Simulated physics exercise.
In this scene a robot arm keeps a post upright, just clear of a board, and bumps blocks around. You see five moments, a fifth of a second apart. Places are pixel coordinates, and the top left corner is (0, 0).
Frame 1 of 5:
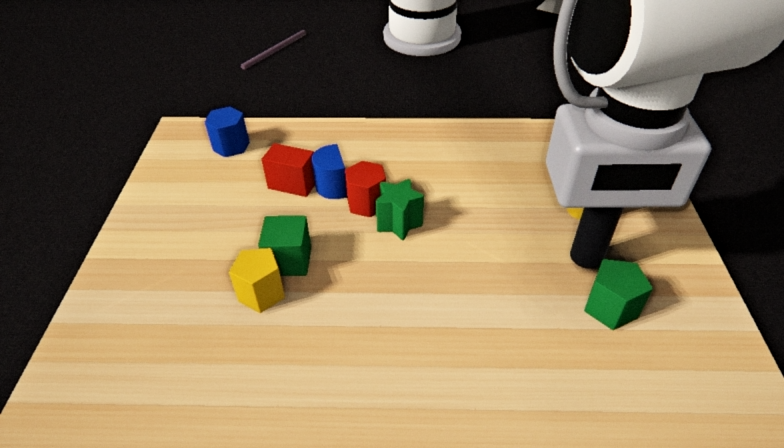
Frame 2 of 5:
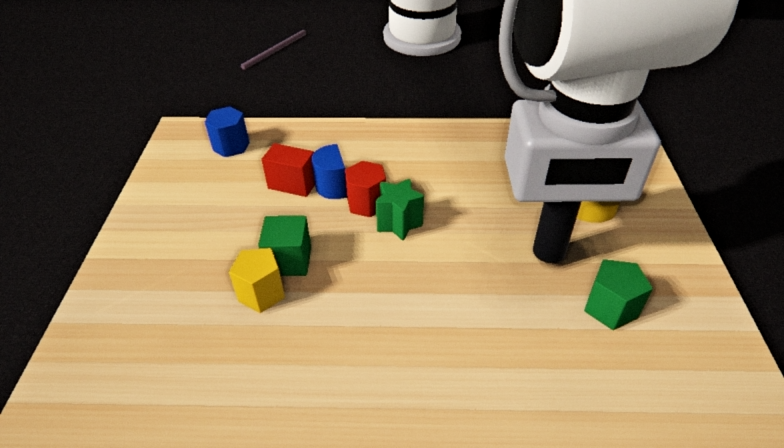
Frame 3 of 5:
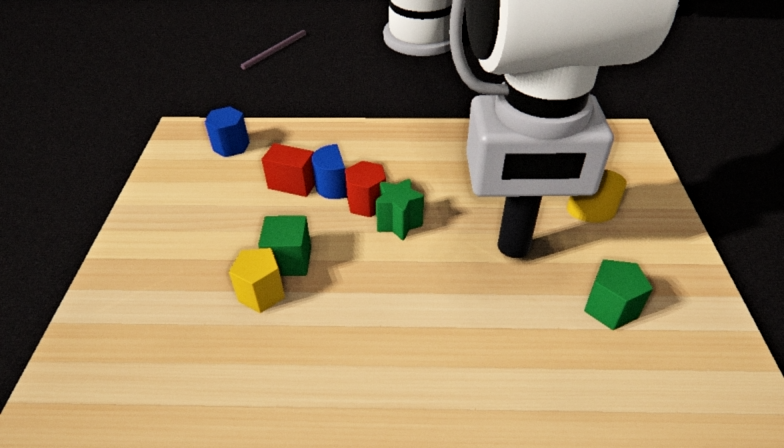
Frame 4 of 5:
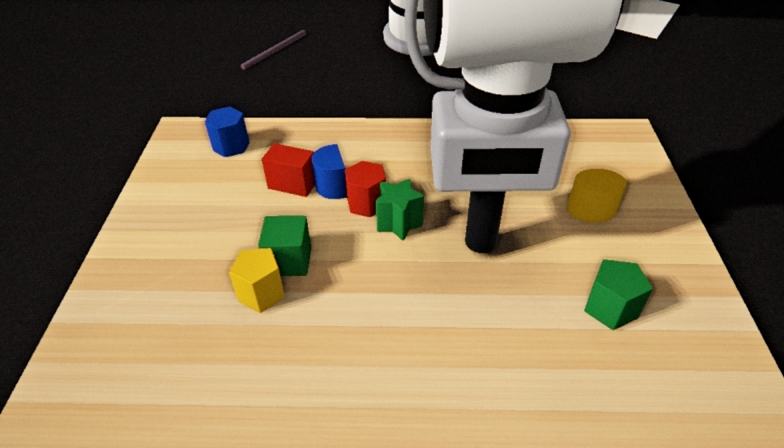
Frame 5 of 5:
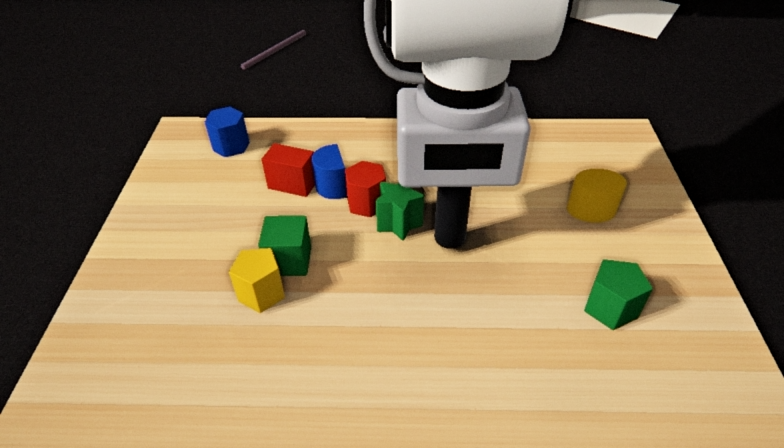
A white and grey robot arm with a black post stands over a pale wooden board against a dark background, seen from above by a still camera. Red, blue, green and yellow blocks sit mostly on the left, with a green block and a yellow one at right. The arm sweeps the post steadily leftward, uncovering the yellow block and nearing the green star, while every block stays put.
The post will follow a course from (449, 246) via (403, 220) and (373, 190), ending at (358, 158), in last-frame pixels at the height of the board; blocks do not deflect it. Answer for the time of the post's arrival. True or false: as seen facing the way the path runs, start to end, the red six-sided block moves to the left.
True.
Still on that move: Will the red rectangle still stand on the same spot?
My answer is no.
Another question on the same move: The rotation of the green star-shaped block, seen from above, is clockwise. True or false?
False - the claim does not hold.
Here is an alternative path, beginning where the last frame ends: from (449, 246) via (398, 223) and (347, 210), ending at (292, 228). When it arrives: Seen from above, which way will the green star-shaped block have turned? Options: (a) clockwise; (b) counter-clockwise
My answer is option a.
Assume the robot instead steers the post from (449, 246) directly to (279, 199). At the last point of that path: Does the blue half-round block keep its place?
No, that is not how it ends up.
On the path given first. One third of the way, post (403, 211); red rectangle (282, 152), turned 25° anticlockwise; blue half-round block (321, 147); red six-sided block (349, 168), turned 35° clockwise; green star-shaped block (372, 186), turned 35° anticlockwise.
Two thirds of the way, post (372, 180); red rectangle (271, 149), turned 60° anticlockwise; blue half-round block (307, 133), turned 60° clockwise; red six-sided block (310, 155); green star-shaped block (341, 164), turned 60° anticlockwise.
At the end, post (357, 150); red rectangle (268, 149), turned 60° anticlockwise; blue half-round block (306, 132), turned 65° clockwise; red six-sided block (302, 156); green star-shaped block (340, 157), turned 90° anticlockwise.
